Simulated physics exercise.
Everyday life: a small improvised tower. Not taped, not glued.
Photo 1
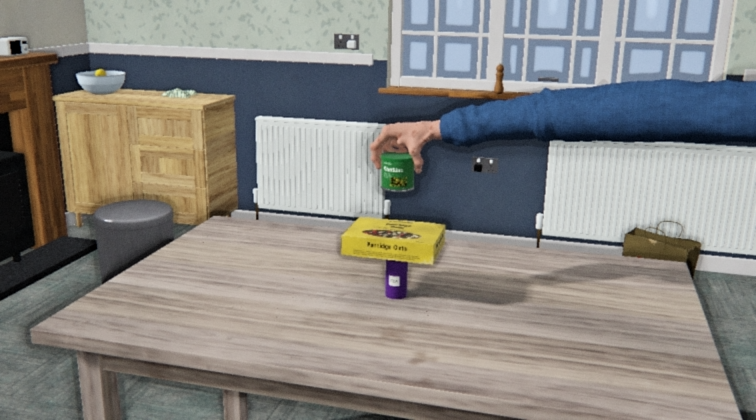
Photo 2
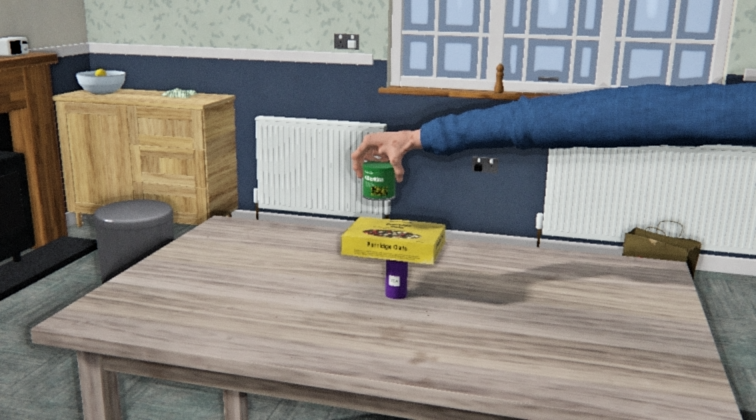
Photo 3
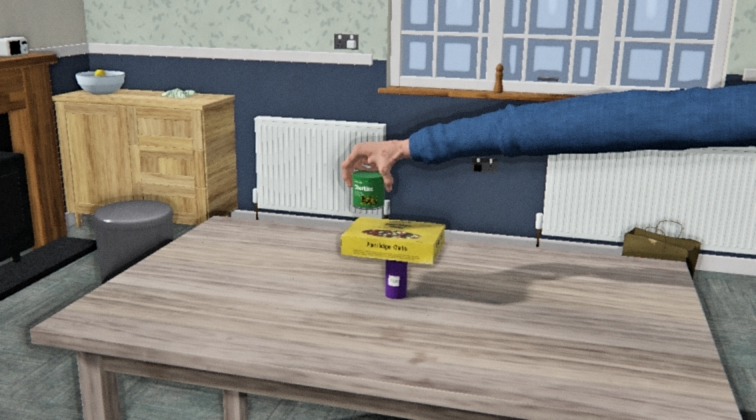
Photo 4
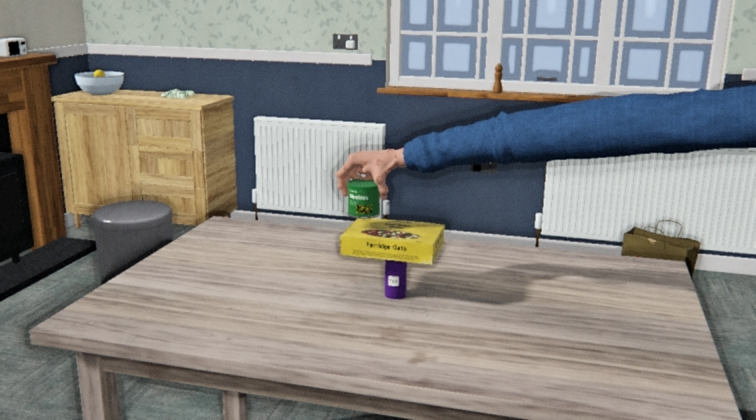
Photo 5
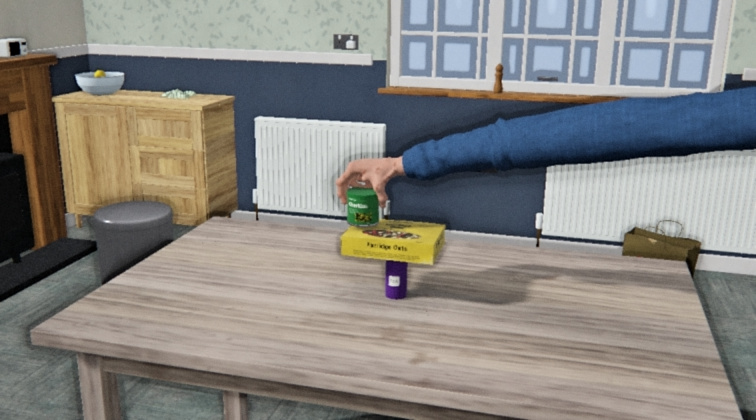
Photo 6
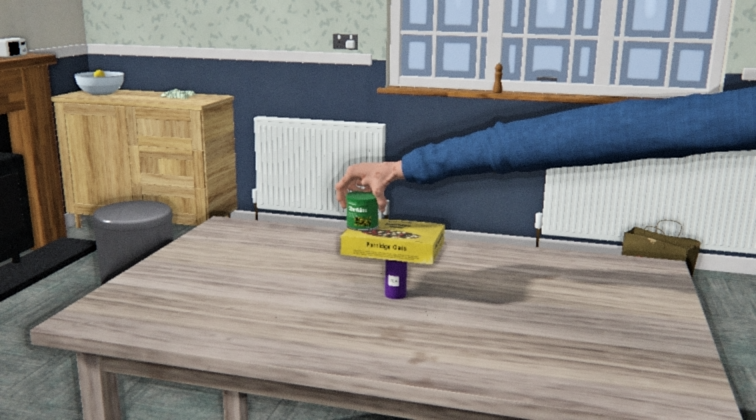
An arm in a blue sleeve reaches in from the right over a pale wooden table, seen from slightly above in a room with white radiators and a dark blue lower wall. Its hand grips a green tin above a yellow packet resting on a small purple container. The hand moves the tin left and lowers it onto the packet's left side, while the camera stays still.
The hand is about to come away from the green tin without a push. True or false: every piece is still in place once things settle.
False.
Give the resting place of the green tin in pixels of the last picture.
Around (296, 269).
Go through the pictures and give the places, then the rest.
In the first picture, coming down; green tin (398, 171); yellow packet (394, 240).
In the second picture, coming down; green tin (379, 180); yellow packet (395, 239).
In the third picture, coming down; green tin (369, 189); yellow packet (394, 239).
In the fourth picture, coming down; green tin (364, 198); yellow packet (394, 240).
In the fifth picture, coming down; green tin (363, 207); yellow packet (394, 240).
In the sixth picture, in place under the hand; green tin (363, 211); yellow packet (394, 239).
Then, 0.40 s after the last picture, green tin now fallen; yellow packet tipped 47° from how it was.
Then, 0.50 s after the last picture, yellow packet now fallen.
Then, 0.60 s after the last picture, yellow packet on its side.
Then, 0.80 s after the last picture, yellow packet now fallen.
At rest, fallen, green tin and yellow packet; purple shaker in place. Seen from the same camera at the end, green tin near (295, 269). The stack comes apart.
